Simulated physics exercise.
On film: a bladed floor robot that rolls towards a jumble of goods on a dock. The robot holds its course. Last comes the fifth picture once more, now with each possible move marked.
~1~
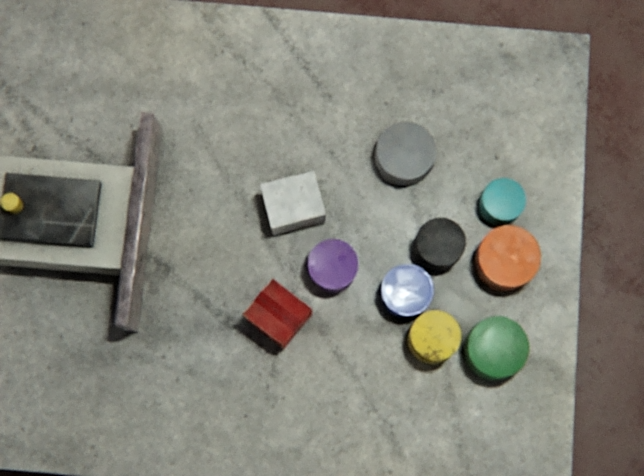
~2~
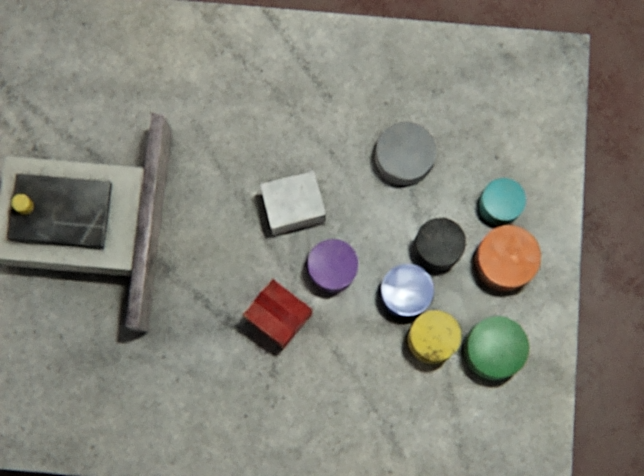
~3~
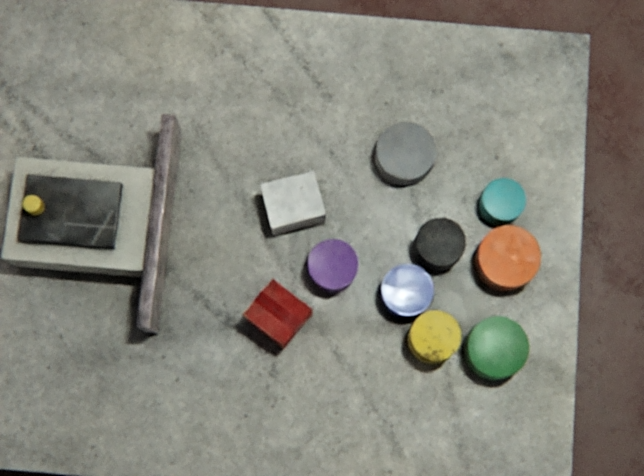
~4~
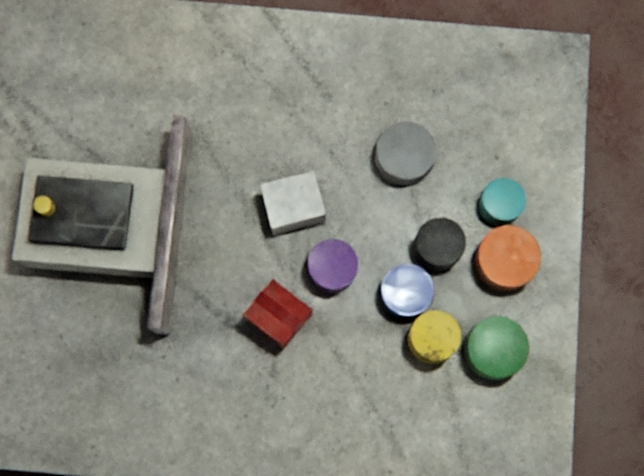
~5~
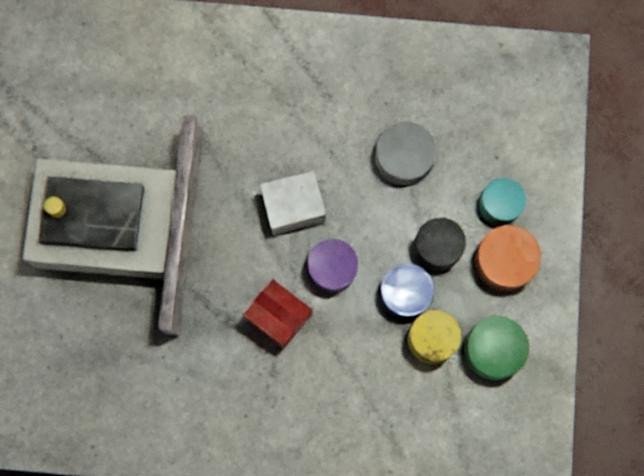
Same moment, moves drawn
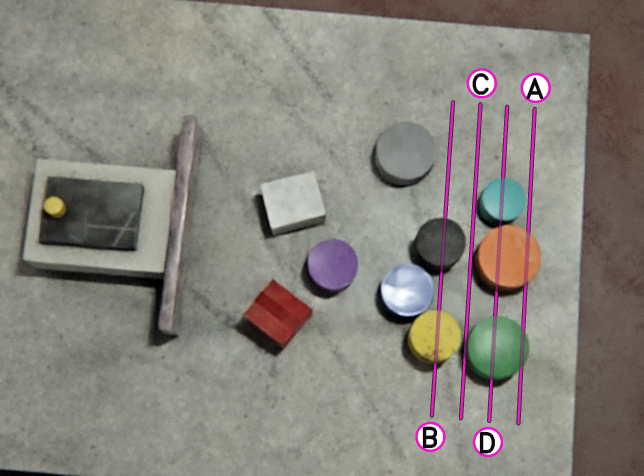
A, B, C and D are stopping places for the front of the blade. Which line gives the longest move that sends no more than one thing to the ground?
Line B.
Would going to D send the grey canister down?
By then, no.
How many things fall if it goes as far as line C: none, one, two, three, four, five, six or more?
In all, two.
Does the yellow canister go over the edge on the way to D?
No.
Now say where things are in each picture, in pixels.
In the first picture, yellow canister (434, 337); turquoise canister (502, 203); black canister (439, 245).
In the second picture, robot (67, 211); green canister (496, 349).
In the third picture, robot (77, 212); grey canister (405, 154).
In the fourth picture, robot (89, 213); white crate (294, 203).
In the fifth picture, robot (99, 214); purple pail (333, 267); yellow canister (434, 337); turquoise canister (502, 203).
On the marked copy, A at (527, 262); B at (443, 254); C at (471, 257); D at (498, 259).
Following B. Soon after the start, robot (194, 222); red box (307, 312); white crate (313, 212).
Later, robot (291, 230); black canister (455, 240); yellow canister (443, 339).
In the end, robot (364, 237); green canister (568, 362); orange pail (569, 278); none fallen.
As for the rest, A drops six; C drops two; D drops two.
